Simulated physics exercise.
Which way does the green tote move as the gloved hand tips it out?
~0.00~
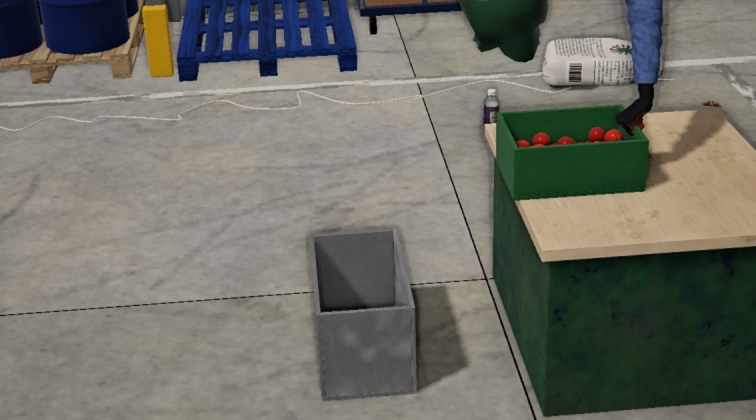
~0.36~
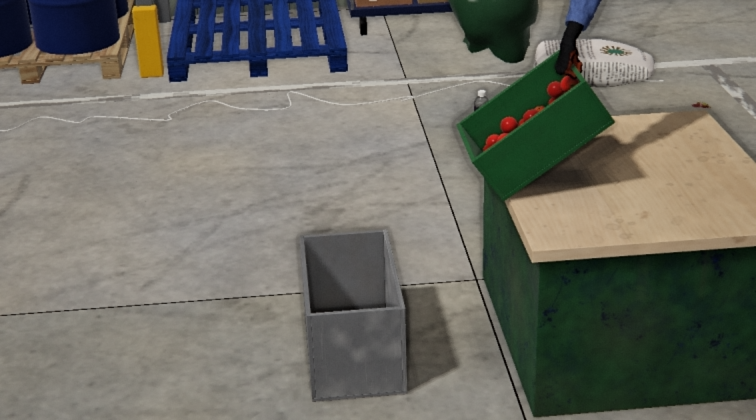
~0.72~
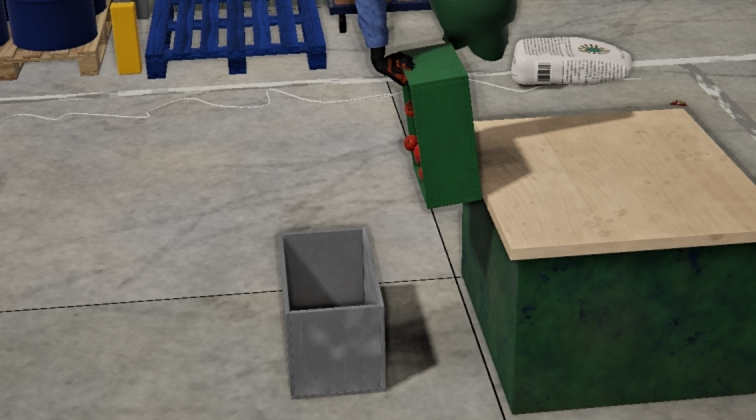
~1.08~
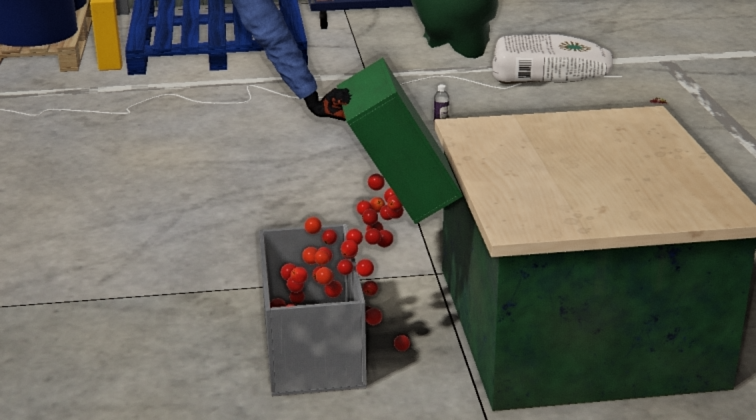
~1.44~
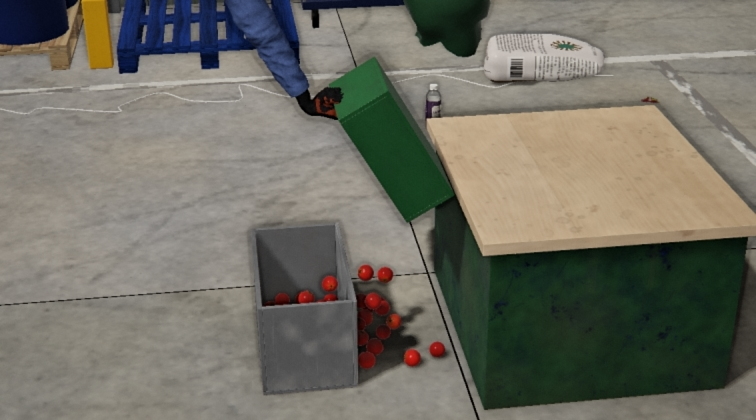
The green tote moves to the left, off the bench top and toward the grey box.
A gloved hand tips a green tote, spilling tomatoes into and beside a grey box.
